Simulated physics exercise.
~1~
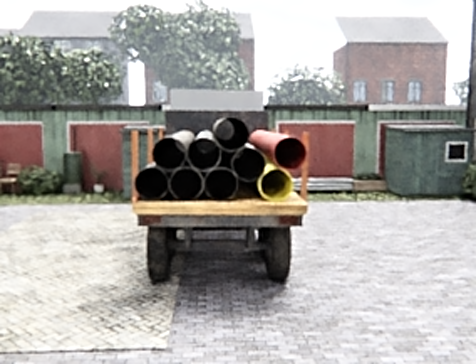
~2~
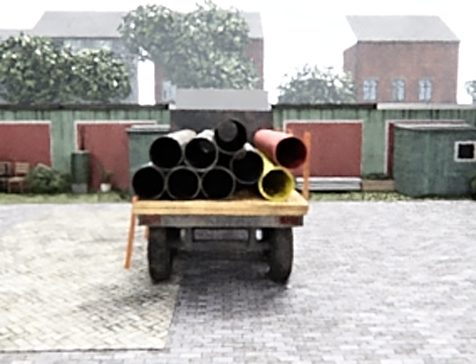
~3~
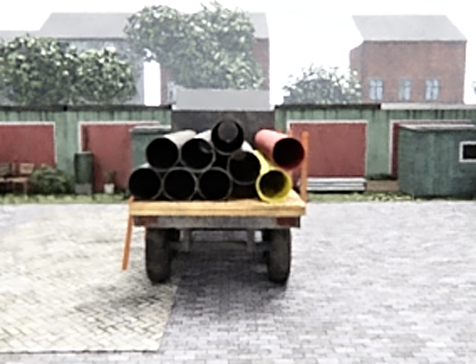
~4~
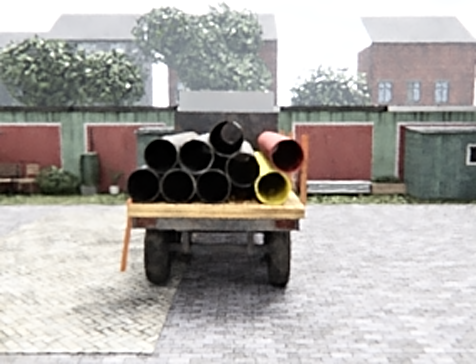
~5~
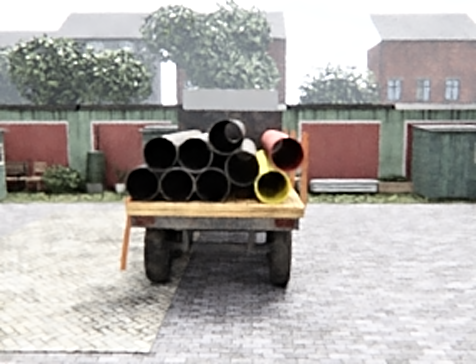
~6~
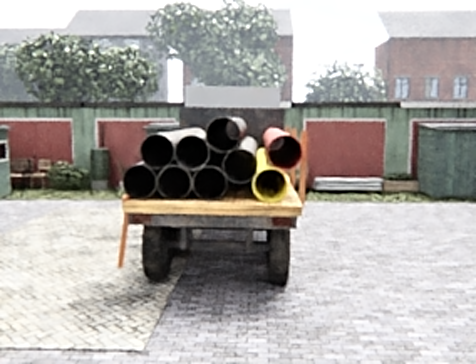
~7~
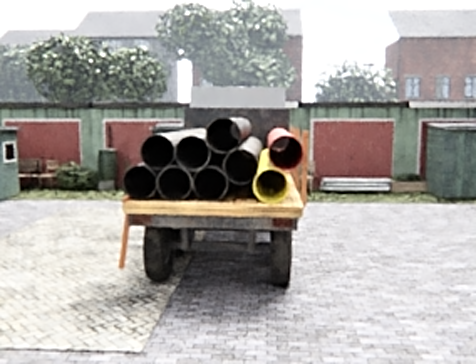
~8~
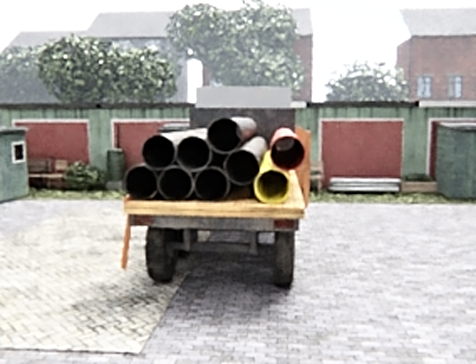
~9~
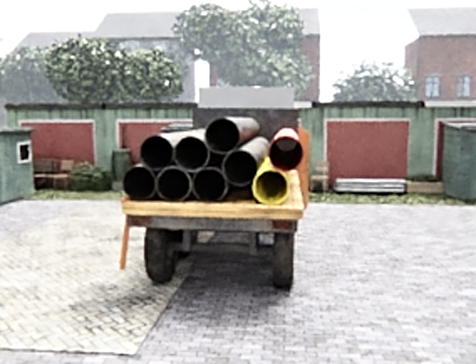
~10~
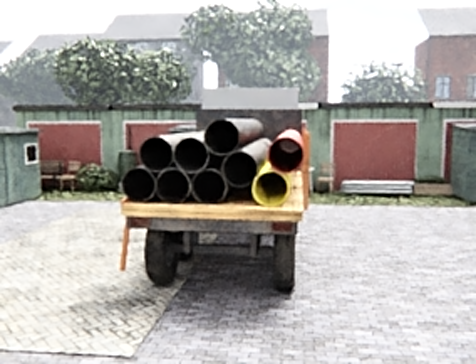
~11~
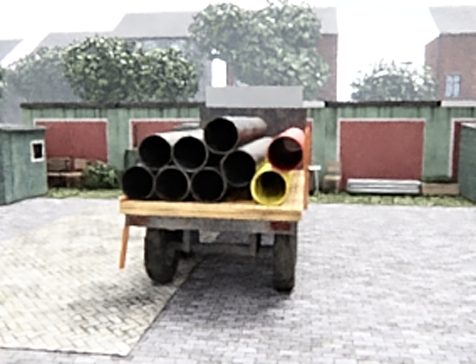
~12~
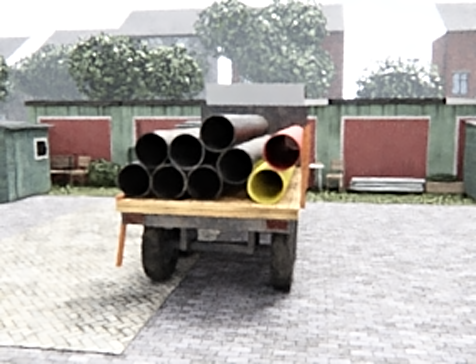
The footage shows a parked flatbed loaded with stacked black, red and yellow pipes as the orange posts on the left swing down and hang beside the deck. The view drifts slightly sideways, and the pipes remain stacked aboard, with the yellow one on the deck and the red one above.
